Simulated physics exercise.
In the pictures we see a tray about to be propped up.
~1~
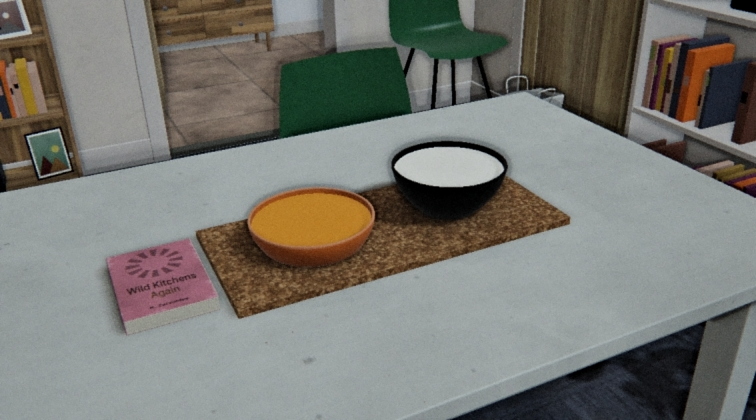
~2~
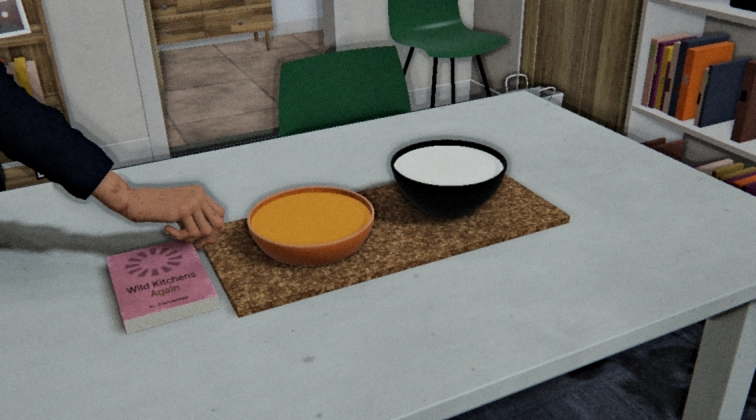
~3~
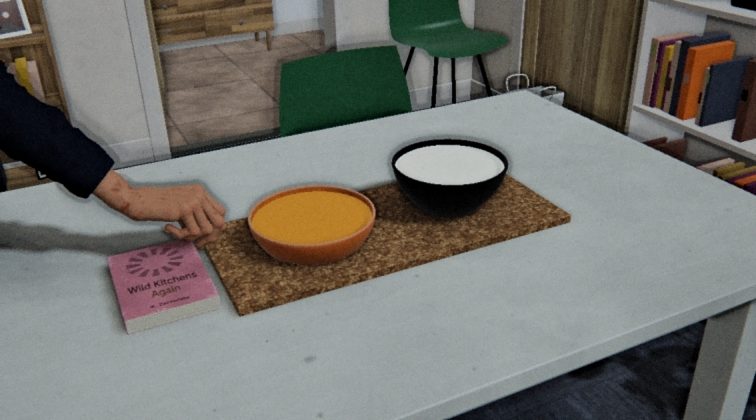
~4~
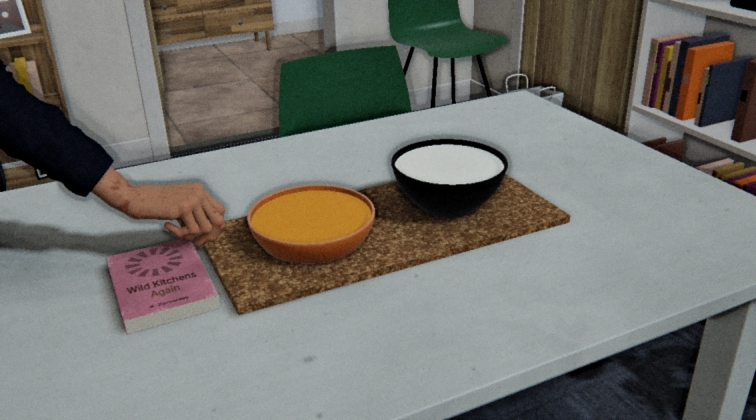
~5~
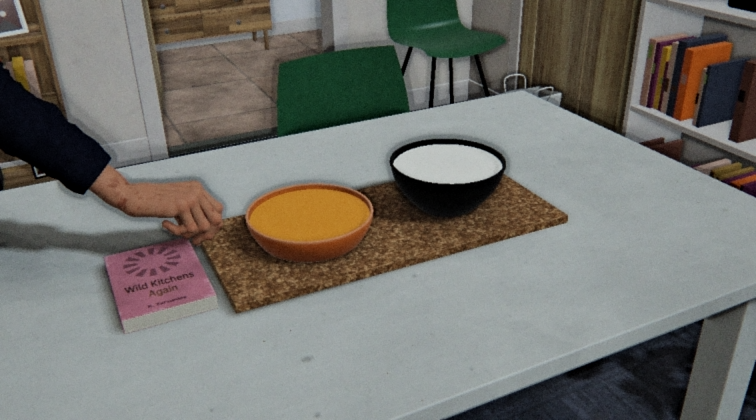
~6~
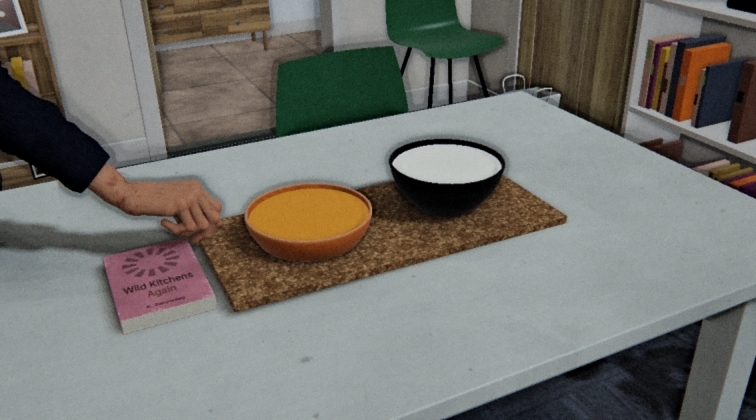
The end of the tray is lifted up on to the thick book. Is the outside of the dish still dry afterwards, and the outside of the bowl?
Dish: Yes, still dry; bowl: Yes, still dry.
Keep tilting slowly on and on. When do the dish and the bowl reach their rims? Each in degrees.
Roughly 8 degrees and 8 degrees.
Shortly, the tray slopes by about 2°; dish, none is lost; bowl, none is lost.
Then, the tray slopes by about 3°; dish, none is lost; bowl, none is lost.
At the finish, the tray slopes by about 2°, resting on the thick book; dish, none is lost; bowl, none is lost.
